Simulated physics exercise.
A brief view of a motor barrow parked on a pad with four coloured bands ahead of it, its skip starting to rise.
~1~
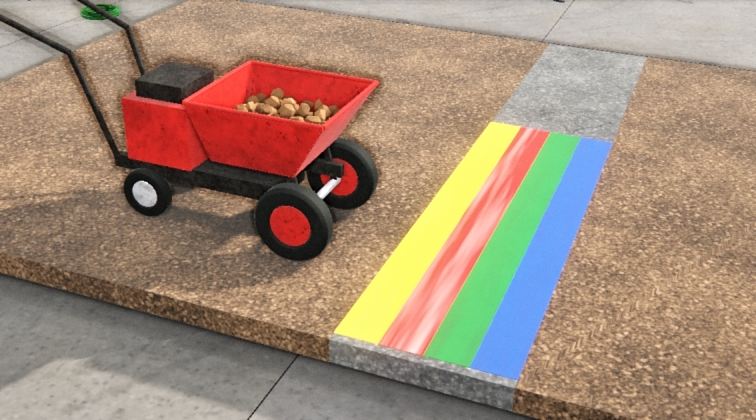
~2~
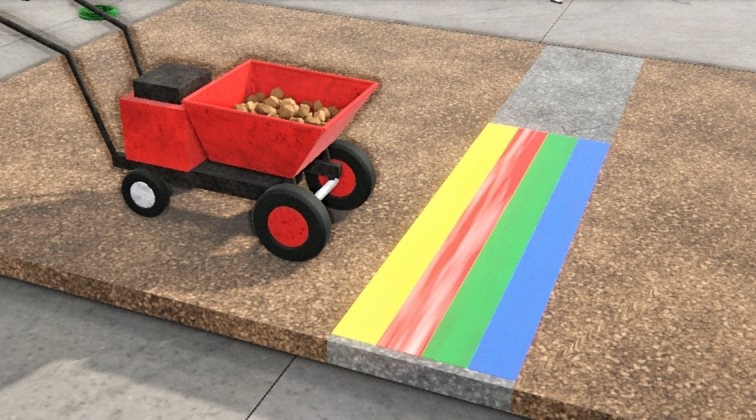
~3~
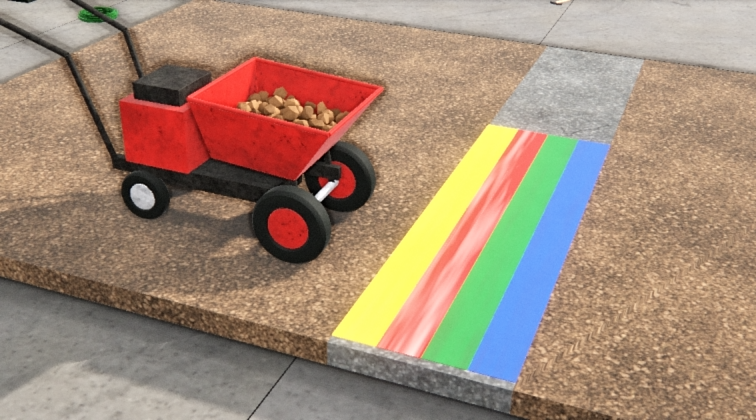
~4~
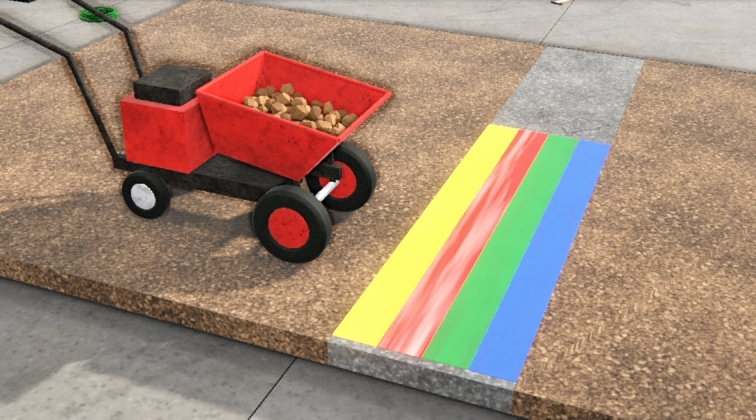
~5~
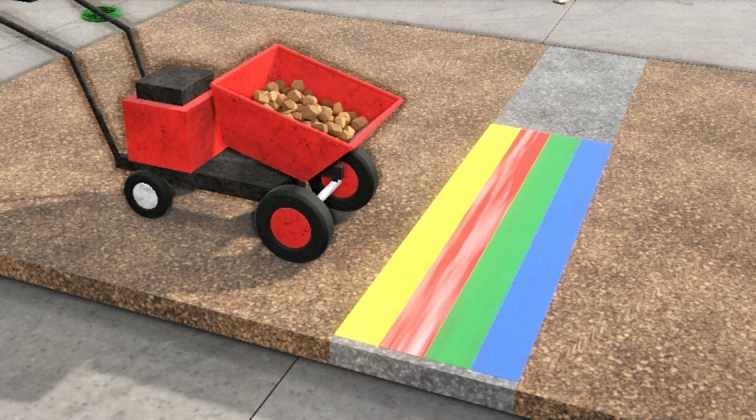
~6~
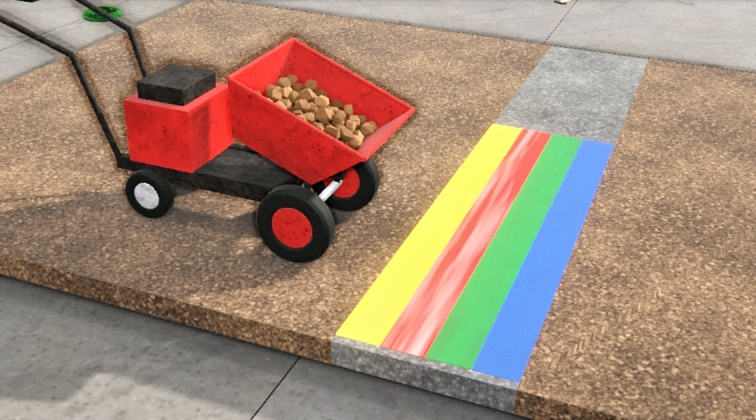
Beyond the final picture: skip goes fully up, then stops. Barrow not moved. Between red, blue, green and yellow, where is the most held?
On red.
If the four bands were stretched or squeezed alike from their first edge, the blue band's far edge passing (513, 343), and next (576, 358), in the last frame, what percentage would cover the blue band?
In turn, 10 and 0 in a hundred.
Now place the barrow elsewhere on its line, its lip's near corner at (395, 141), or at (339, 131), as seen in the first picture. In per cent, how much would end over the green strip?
The first gives close to 20 per cent and the second 40 per cent.
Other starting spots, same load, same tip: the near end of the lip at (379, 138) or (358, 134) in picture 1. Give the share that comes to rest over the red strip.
Roughly 0 per cent first, then roughly 20 per cent.
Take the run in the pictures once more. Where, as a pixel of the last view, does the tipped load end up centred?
Somewhere around (471, 257) in the last picture.
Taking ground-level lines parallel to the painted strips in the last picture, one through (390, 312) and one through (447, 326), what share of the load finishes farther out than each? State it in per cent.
80 % and 30 %.
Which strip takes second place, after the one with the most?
That would be the green one, in second.
Shortly afterwards, skip tipped steeply; the whole lot in the skip.
Next, skip tipped right over; the bulk in the skip; only a few over the yellow strip; near a quarter over the red strip; only a few over the green strip.
Some moments later, skip tipped right over; near a quarter in the skip; a little over the yellow strip; near a third over the red strip; near a quarter over the green strip; a little over the blue strip; only a few off the paint.
In the end, skip tipped right over; near a quarter in the skip; a little over the yellow strip; near a third over the red strip; near a quarter over the green strip; a little over the blue strip; only a few off the paint.
